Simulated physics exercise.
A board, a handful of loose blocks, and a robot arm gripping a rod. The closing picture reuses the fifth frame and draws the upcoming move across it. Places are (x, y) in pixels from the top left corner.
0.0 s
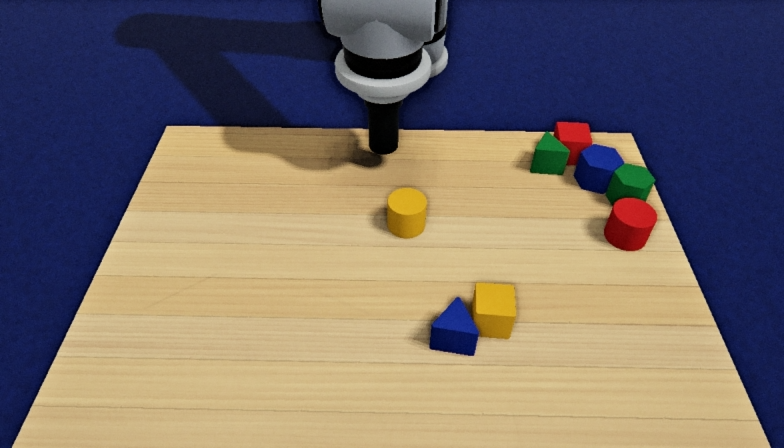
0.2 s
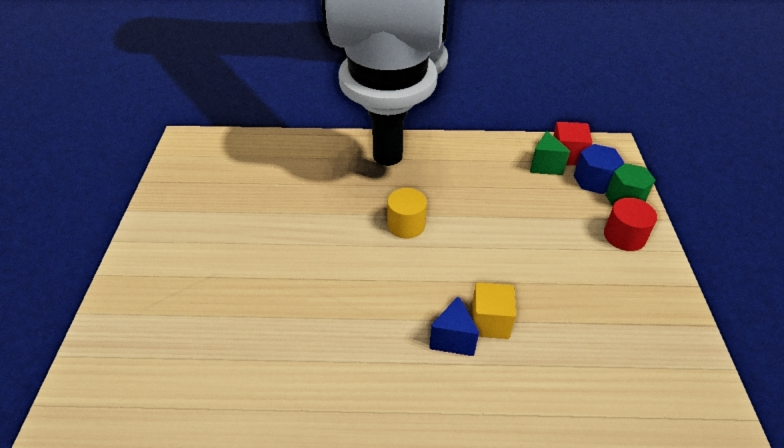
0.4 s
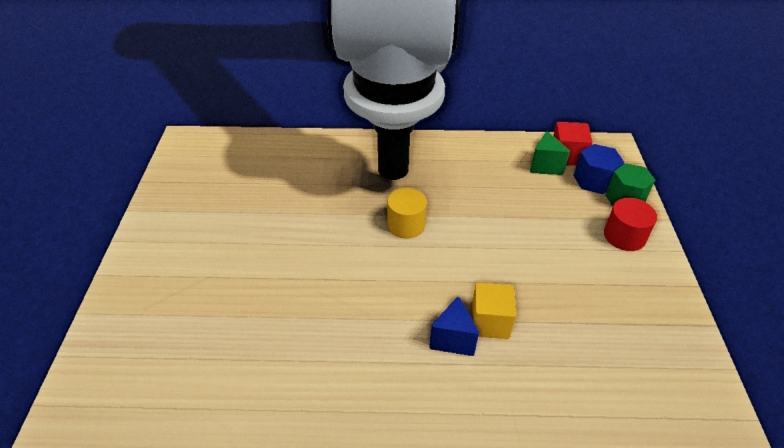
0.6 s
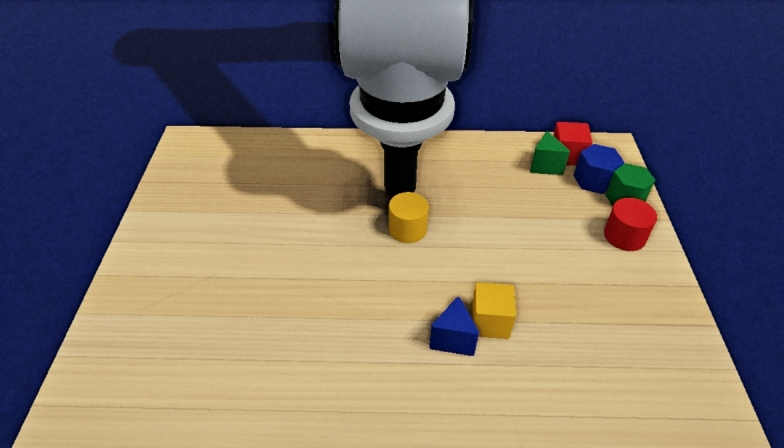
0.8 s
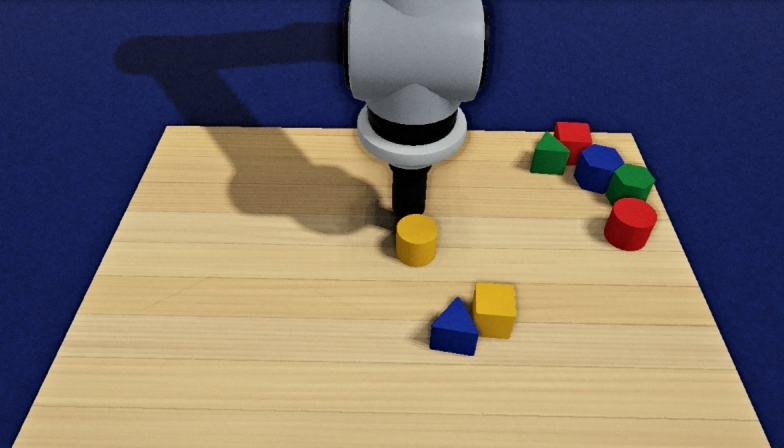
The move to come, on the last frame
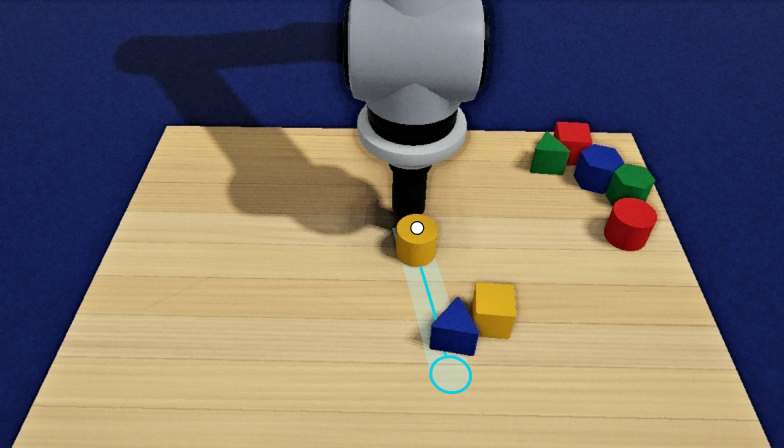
The video shows a robot arm moving a black rod toward the viewer over a wooden board of colored blocks, reaching the yellow cylinder and pushing it a short way forward and slightly right, while the other blocks stay still.
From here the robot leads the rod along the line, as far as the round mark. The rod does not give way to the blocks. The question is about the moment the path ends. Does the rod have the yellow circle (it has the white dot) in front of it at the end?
Going by the path, yes.
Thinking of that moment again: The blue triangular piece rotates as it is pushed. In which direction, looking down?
From above, counter-clockwise.
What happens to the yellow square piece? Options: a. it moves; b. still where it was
The answer is b.
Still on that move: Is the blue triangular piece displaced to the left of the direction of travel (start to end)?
Answer: Yes.
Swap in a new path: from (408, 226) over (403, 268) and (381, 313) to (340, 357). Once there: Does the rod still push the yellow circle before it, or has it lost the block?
When the path is over, you would find the yellow circle off to the side or behind the rod.
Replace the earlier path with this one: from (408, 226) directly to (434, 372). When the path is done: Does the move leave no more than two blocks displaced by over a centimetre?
Short answer: Yes.
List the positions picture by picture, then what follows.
The first picture shows tip of the rod at (384, 146), middles of tops, yellow circle at (407, 201), blue triangular piece at (456, 318), yellow square piece at (496, 299).
The second picture shows rod at (388, 157), nothing pushed.
The third picture shows rod at (393, 170), nothing pushed.
The fourth picture shows rod at (400, 187), yellow circle at (409, 205).
The fifth picture shows rod at (409, 208), yellow circle at (417, 228), blue triangular piece at (456, 318), yellow square piece at (496, 299).
The line goes from (408, 226) to (451, 374); the dot is on the yellow circle.
What follows on the original path. One third of the way, rod at (422, 251); yellow circle at (433, 275).
Two thirds of the way, rod at (438, 301); yellow circle at (452, 330); blue triangular piece at (480, 357).
At the end, rod at (453, 358); yellow circle at (478, 390); blue triangular piece at (520, 408), turned 20° anticlockwise; yellow square piece unmoved.
